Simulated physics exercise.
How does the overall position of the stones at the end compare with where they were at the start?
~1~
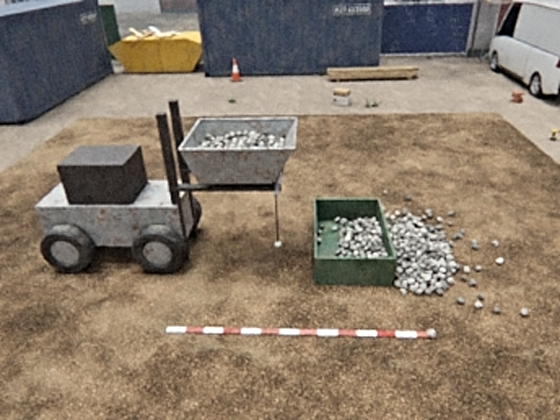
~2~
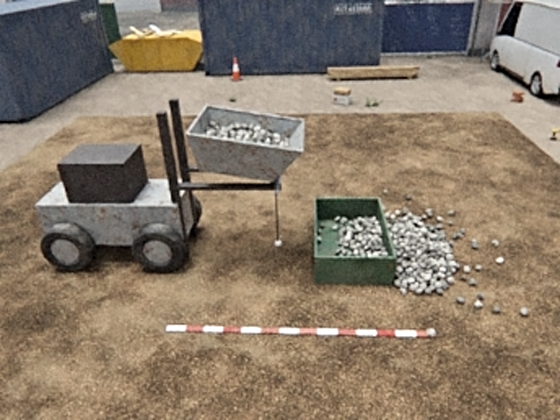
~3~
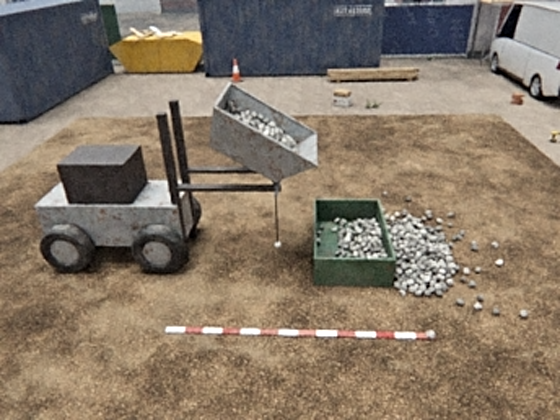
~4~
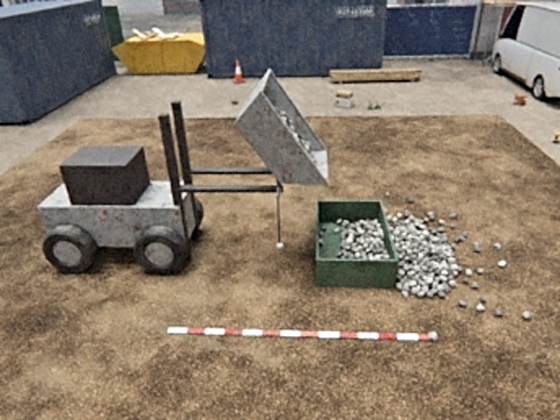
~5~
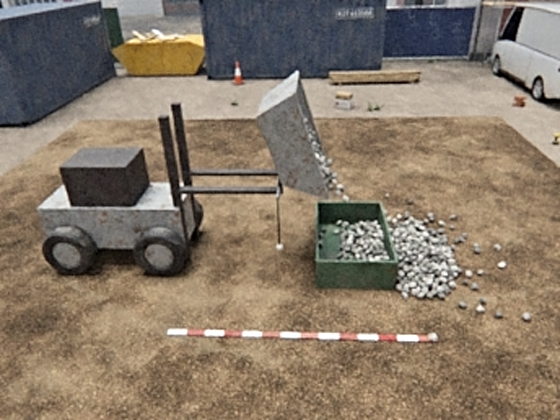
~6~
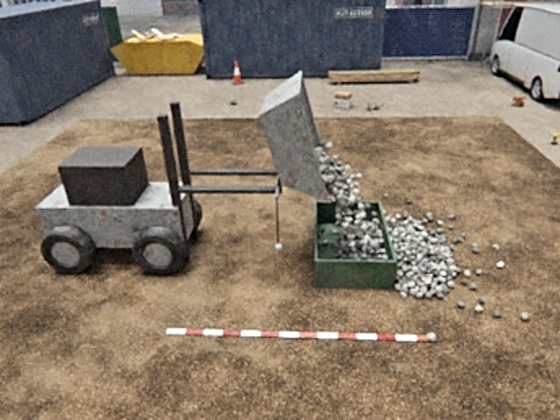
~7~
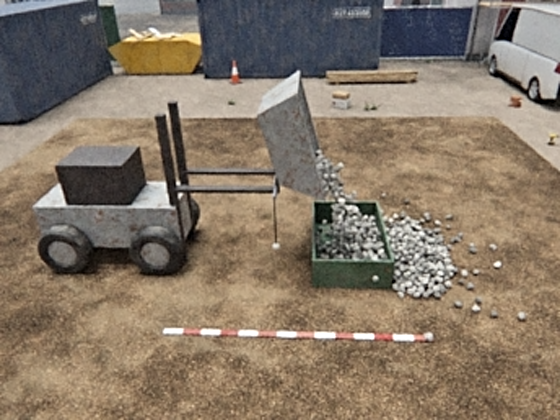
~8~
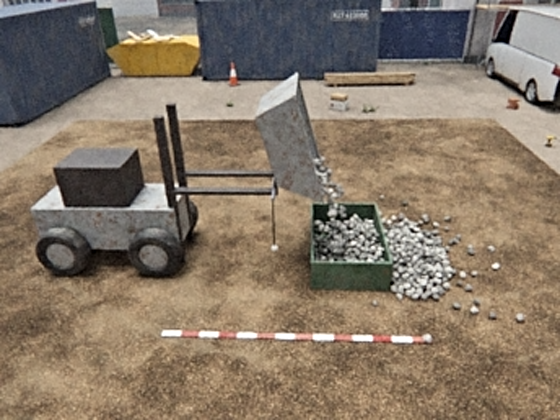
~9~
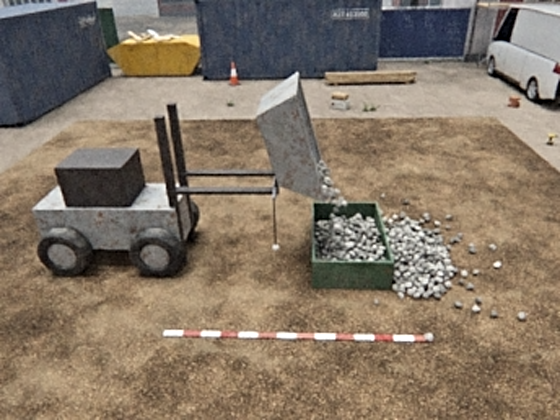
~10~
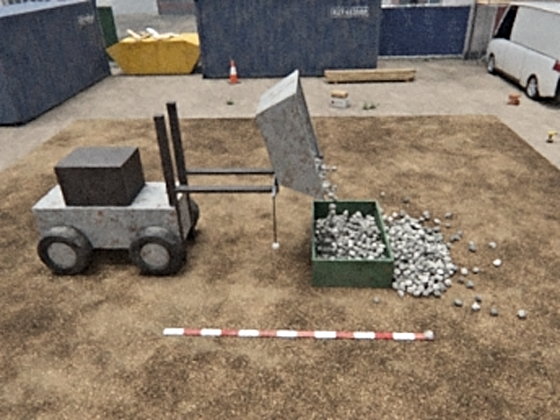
Taken together, the stones end up farther right and lower. At the start many sit in the raised skip, while by the end most of those have dropped into the green bin, with some left at the skip's lip.
